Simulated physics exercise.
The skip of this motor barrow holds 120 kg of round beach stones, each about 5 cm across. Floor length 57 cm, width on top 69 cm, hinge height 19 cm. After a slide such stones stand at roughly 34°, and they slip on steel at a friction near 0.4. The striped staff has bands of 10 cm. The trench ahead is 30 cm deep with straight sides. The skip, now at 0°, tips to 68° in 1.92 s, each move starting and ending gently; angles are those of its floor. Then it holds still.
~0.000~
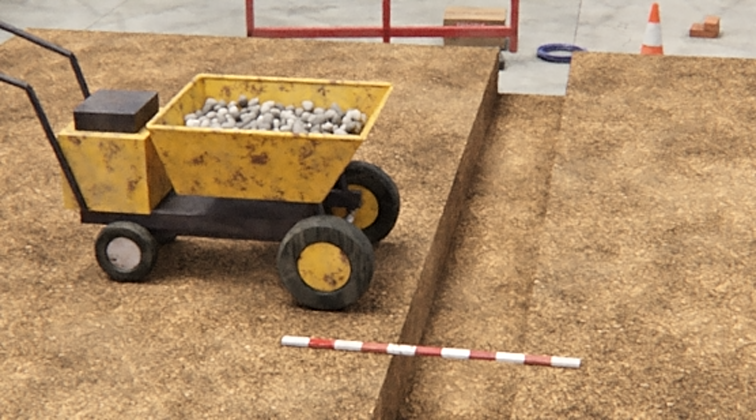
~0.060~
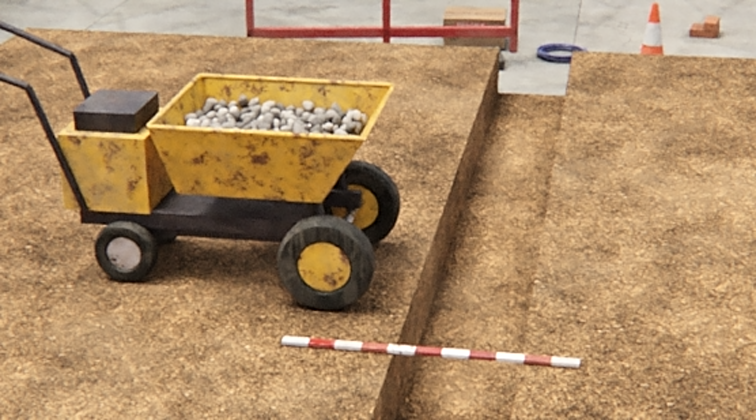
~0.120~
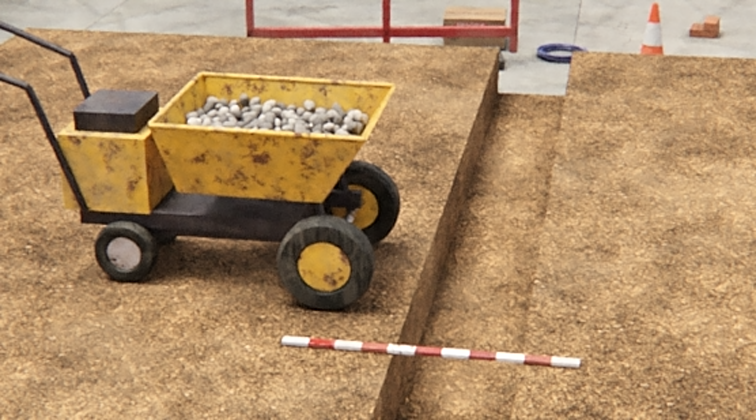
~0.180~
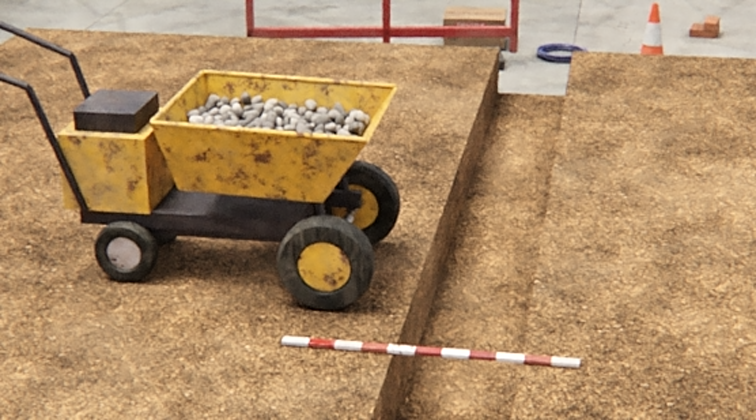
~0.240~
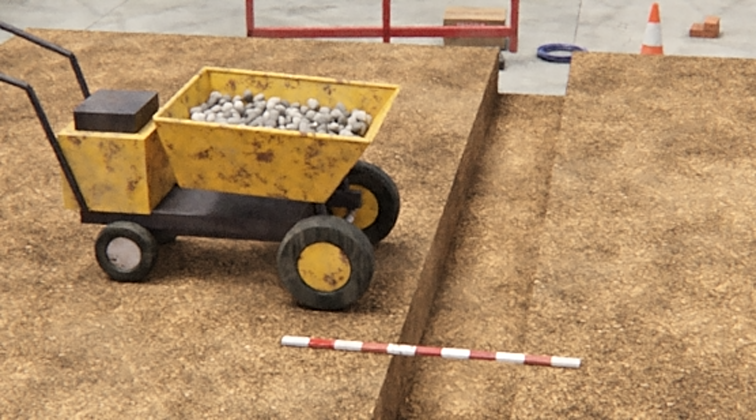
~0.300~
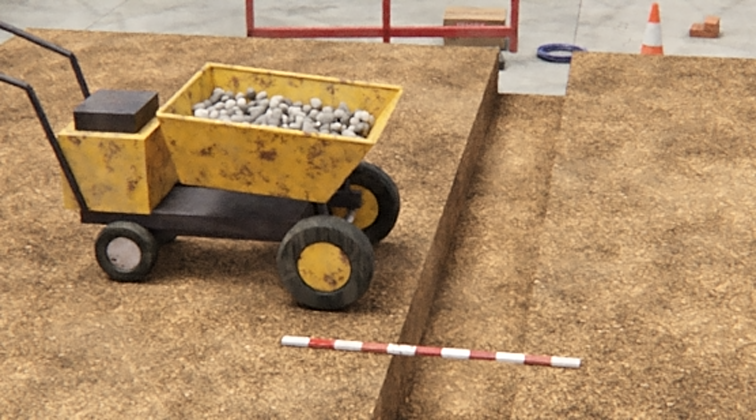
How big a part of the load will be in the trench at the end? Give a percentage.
Close to 77 in a hundred.
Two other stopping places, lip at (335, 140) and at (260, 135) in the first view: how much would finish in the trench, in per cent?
First some 100, then 80 per cent.
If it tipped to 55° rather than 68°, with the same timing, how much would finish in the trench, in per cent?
Then about 45 per cent.
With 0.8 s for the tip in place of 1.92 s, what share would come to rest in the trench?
In that case some 60 per cent.
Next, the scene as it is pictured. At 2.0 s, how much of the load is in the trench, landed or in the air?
Some 30 per cent.
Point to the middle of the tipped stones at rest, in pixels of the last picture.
Near (505, 333).
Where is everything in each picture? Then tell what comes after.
In the first frame, the skip is at 0°, its lip at (363, 139); the top of the load is at (301, 116).
The second frame shows lip at (363, 139), floor tilted 0°, highest stones at (299, 116); the stones move at 0.1 m/s on average.
In the third frame, the skip is at 1°, its lip at (365, 140); the top of the load is at (266, 116); the stones move at 0.1 m/s on average.
In the fourth frame, the skip is at 2°, its lip at (367, 141); the top of the load is at (248, 112); the stones move at 0.2 m/s on average.
In the fifth frame, the skip is at 3°, its lip at (370, 142); the top of the load is at (251, 110); the stones move at 0.2 m/s on average.
In the sixth frame, the skip is at 4°, its lip at (373, 143); the top of the load is at (238, 107); the stones move at 0.2 m/s on average.
After 1.4 s the floor is at 57°; 99 % in the skip, 1 % in the trench; the foremost stones are at (478, 214).
After 2.0 s the floor is at 68°; 54 % in the skip, 31 % in the trench, 14 % past the trench; the foremost stones are at (612, 291).
After 2.4 s the floor is at 68°; 30 % in the skip, 47 % in the trench, 23 % past the trench; the foremost stones are at (690, 282).
After 4.3 s the floor is at 68°; 0 % in the skip, 77 % in the trench, 23 % past the trench; the foremost stones are at (718, 281).
